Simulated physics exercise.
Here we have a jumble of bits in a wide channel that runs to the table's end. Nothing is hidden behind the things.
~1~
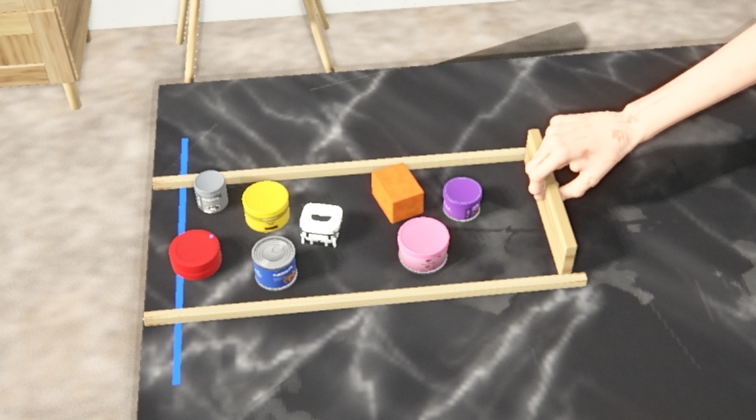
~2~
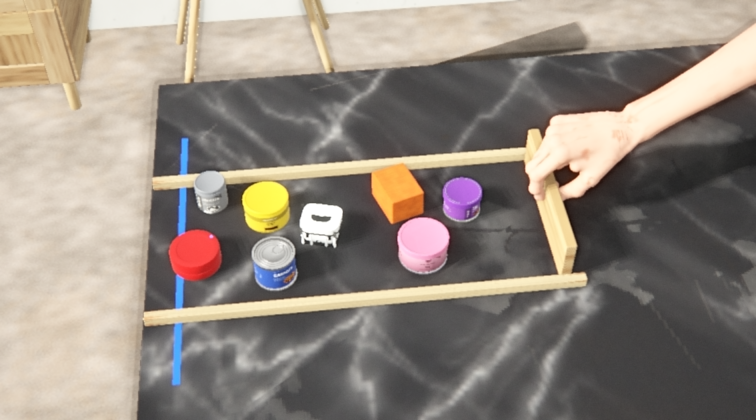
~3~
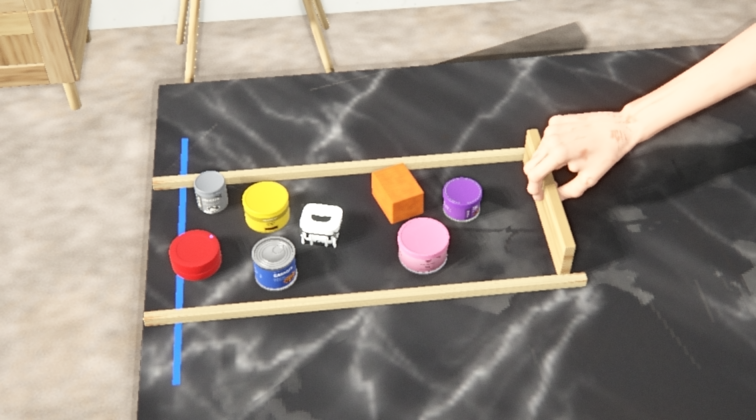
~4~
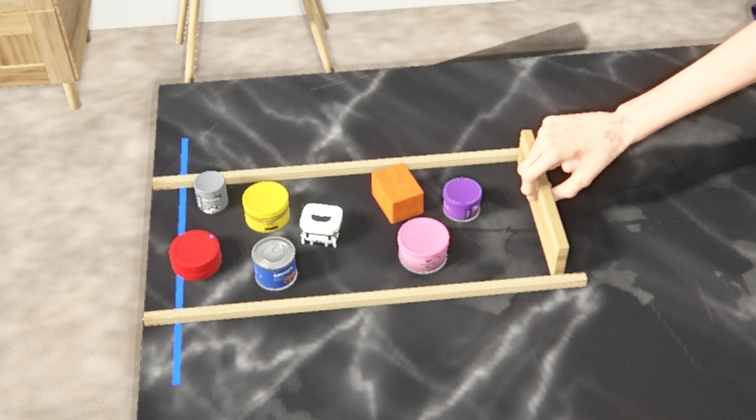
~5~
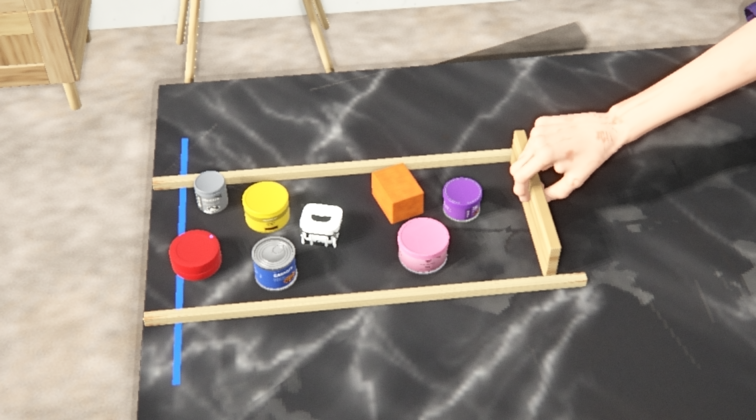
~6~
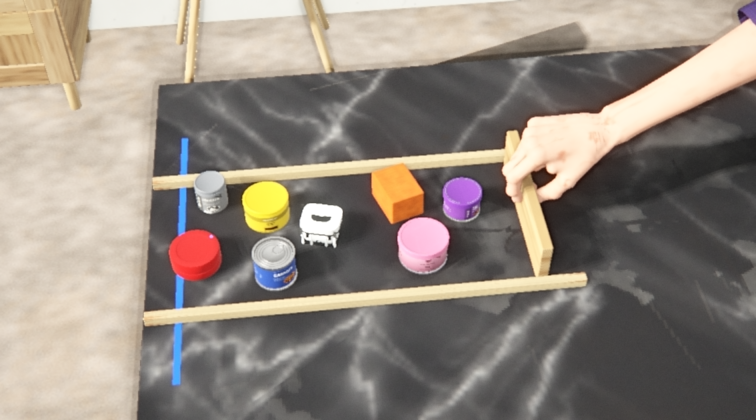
The footage shows a hand holding a wooden board at the right end of a railed channel on a dark marbled table, then sliding it slightly left, while the colourful tubs, orange block and small white object stay still.
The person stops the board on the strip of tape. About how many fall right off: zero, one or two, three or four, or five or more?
As it turns out, the number that fall off is five or more.
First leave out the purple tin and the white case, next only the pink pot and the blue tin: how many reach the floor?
The counts: 4 and 3.
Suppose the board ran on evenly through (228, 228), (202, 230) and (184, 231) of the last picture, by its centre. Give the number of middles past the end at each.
In that order 1, 4 and 5.
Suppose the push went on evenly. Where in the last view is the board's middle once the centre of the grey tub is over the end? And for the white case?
About (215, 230), and (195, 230) for the other.
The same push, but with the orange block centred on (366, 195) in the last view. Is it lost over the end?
Then it remains up.
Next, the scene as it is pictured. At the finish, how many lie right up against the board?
3 of them.
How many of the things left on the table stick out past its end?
That would be 3.
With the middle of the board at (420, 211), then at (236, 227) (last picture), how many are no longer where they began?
First 3, then 8.
Early on, none off yet; red lid at rest near (196, 255); grey tub at rest near (211, 192); yellow tub at rest near (267, 208).
Finally, the number that fall off is five or more; lost, white case, blue tin, yellow tub, grey tub and red lid.
